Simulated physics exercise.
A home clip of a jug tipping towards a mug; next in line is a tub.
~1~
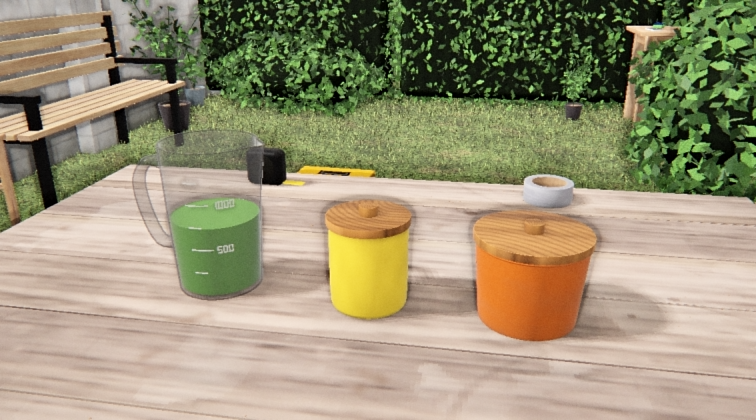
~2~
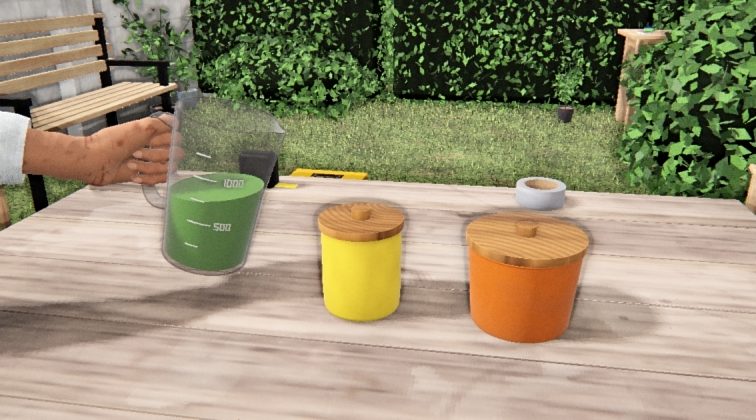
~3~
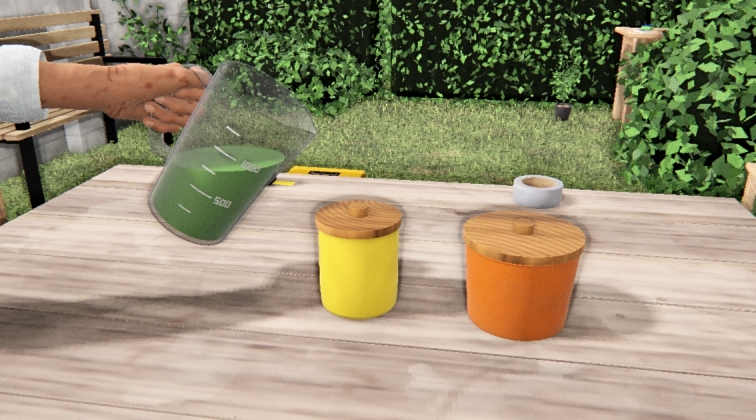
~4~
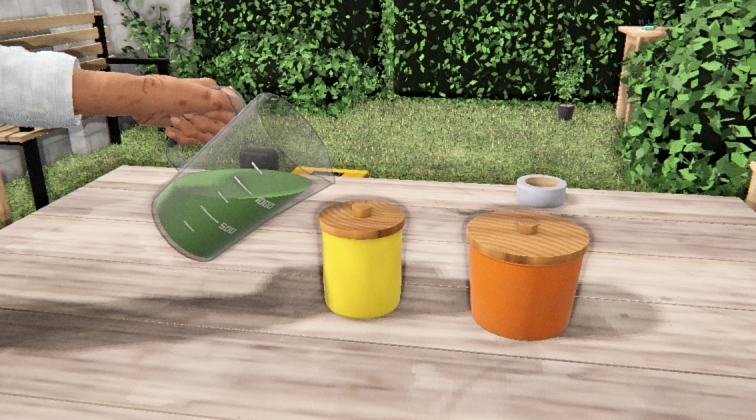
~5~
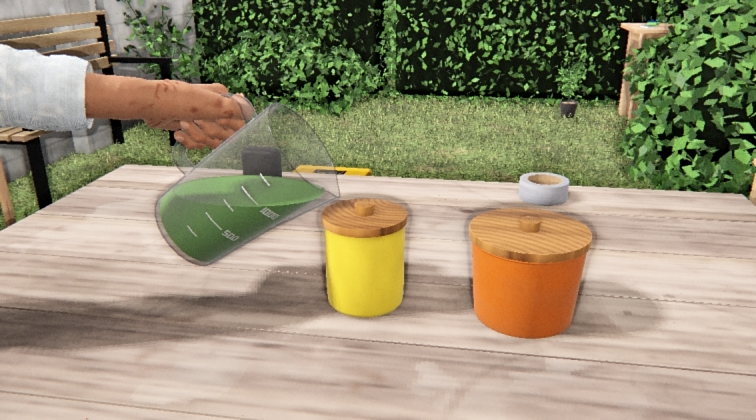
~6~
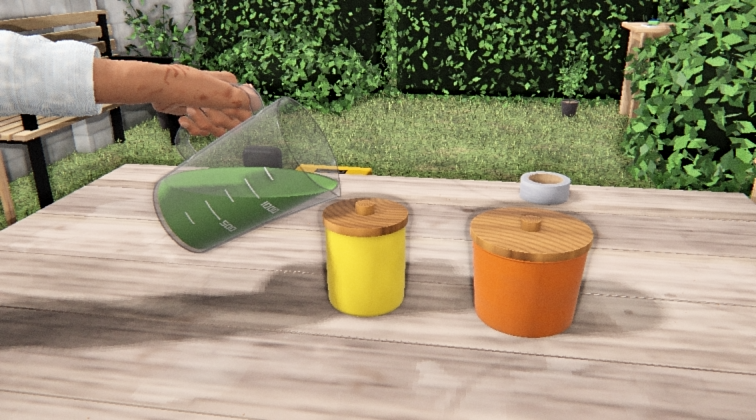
On a garden table, a hand lifts a jug of green liquid and tilts it rightward.
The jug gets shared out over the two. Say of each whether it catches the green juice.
My prediction: The mug will turn it aside. The tub will turn it aside.
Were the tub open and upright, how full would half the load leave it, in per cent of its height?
Fill level: Approx. 40 % of height.
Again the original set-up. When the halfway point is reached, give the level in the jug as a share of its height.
About 25 per cent of the height.
A moment on, it hits the lid of the mug and runs off.
Further on, it hits the lid of the tub and runs off.
When it is over, the mug is empty, in a puddle; the tub is empty, in a puddle.
